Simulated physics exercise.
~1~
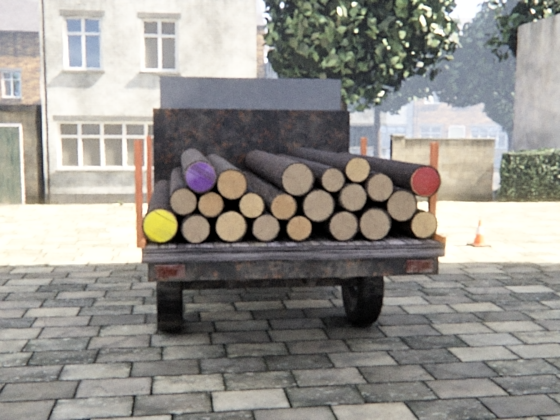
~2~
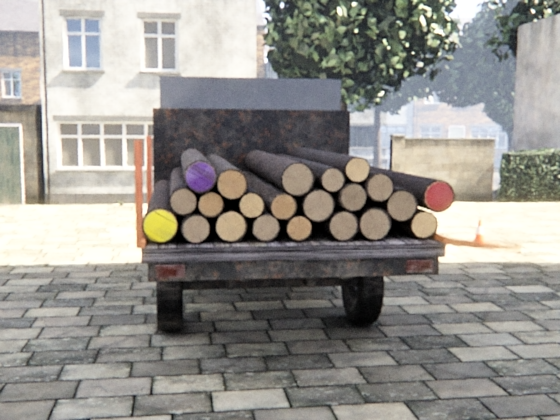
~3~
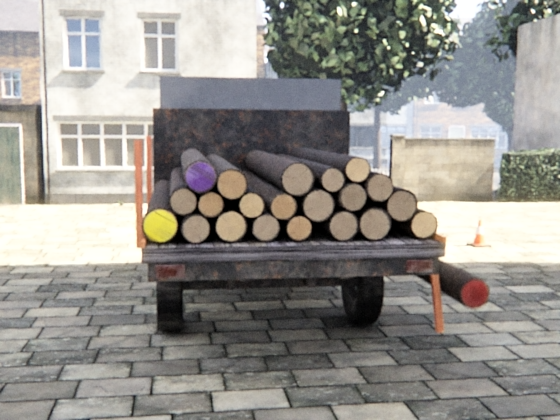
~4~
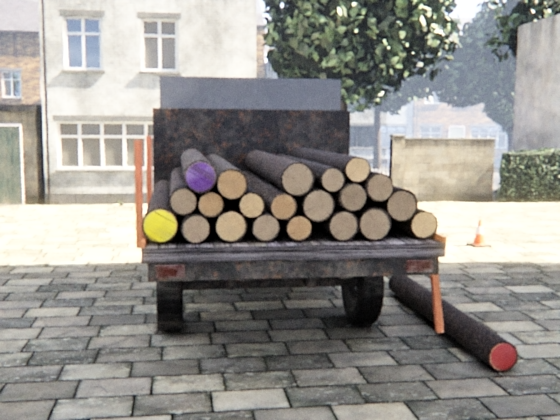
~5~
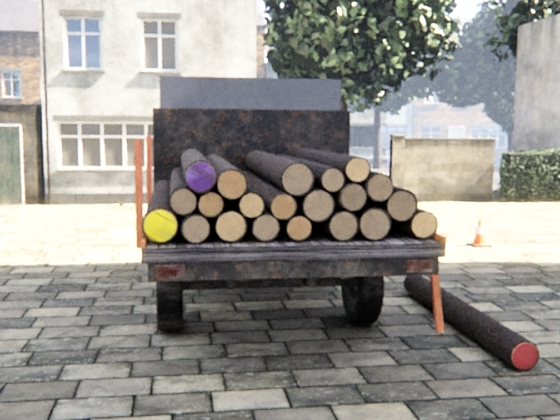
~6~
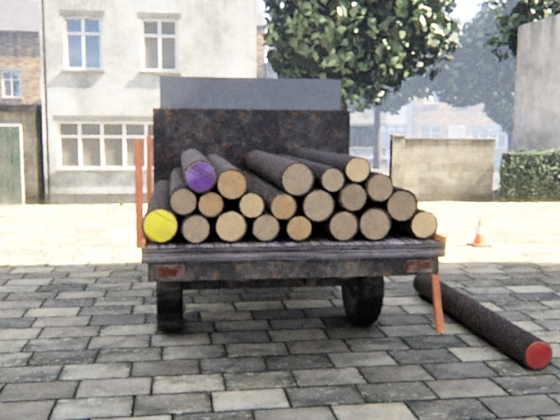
A log with a red end sits at the right edge of a pile of dark timber on a flatbed lorry, seen from behind on a paved yard with pale houses and trees beyond. A purple-ended log rests up on others at the left, and a yellow-ended one lies on the deck at the far left. The orange post on the right swings down, and the red log slides outward and drops off that side. It lands on the paving and rolls a little further right. The rest of the load stays stacked, with purple and yellow unmoved.
